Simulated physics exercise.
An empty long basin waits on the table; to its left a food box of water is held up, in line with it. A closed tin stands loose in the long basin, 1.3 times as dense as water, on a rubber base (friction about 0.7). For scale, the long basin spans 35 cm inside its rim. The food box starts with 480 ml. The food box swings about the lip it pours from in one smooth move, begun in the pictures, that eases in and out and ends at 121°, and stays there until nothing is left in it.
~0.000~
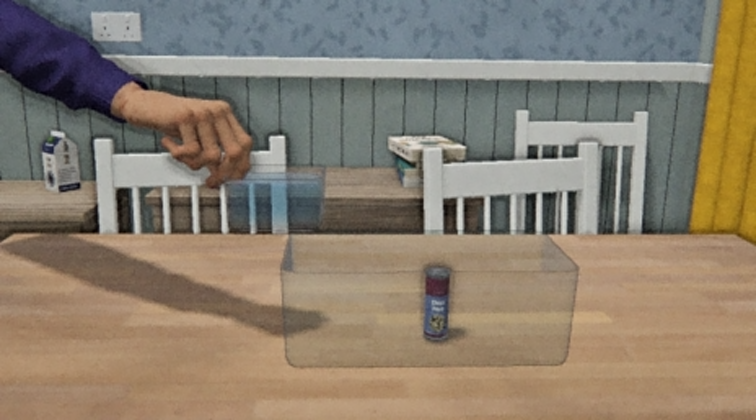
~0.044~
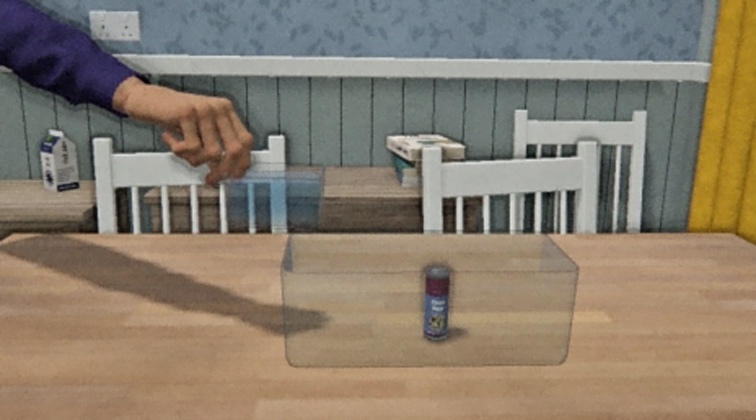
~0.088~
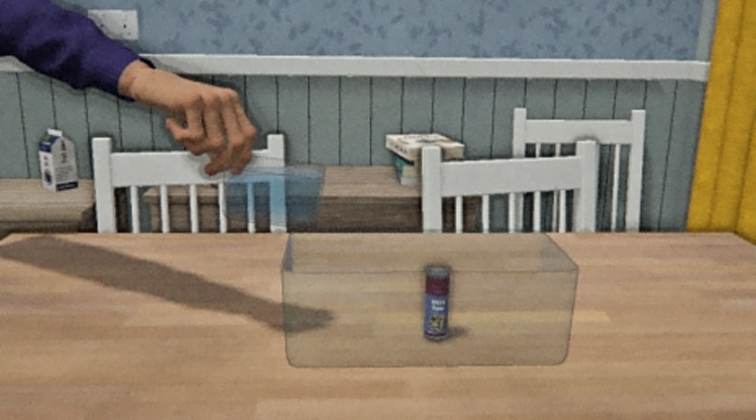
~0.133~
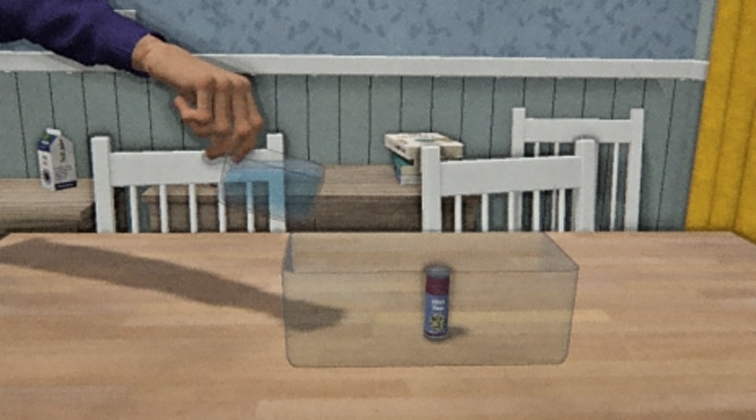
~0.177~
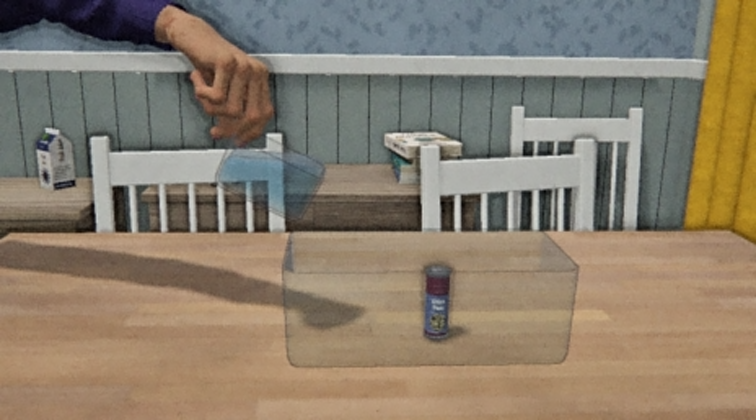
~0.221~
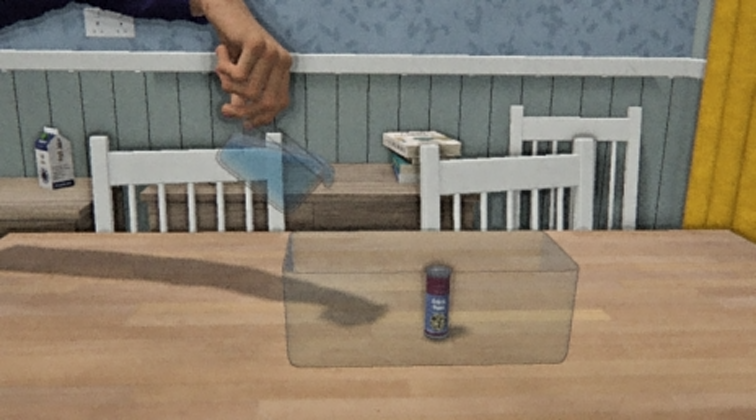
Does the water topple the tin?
The tin falls.
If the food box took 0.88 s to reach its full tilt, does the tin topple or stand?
Then it keeps standing.
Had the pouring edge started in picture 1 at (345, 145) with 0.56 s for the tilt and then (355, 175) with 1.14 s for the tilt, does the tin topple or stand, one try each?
First it keeps standing; then it remains upright.
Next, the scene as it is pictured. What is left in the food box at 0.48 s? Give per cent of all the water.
Some 16 per cent.
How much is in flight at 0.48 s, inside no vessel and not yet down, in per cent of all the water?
Near 58 in a hundred.
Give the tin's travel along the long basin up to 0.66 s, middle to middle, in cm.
About 3 cm.
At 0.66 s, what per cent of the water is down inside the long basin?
About 94 per cent.
By 0.48 s the tilt is 113° and 17 per cent is still to pour; the tin stands where it began.
By 0.66 s the tilt is 121° and 0 per cent is still to pour; the tin leans 7°.
By 0.86 s the tilt is 121° and 0 per cent is still to pour; the tin lies on its side.
By 1.07 s the tilt is 121° and 0 per cent is still to pour; the tin lies on its side.
At rest the tin lies on its side.
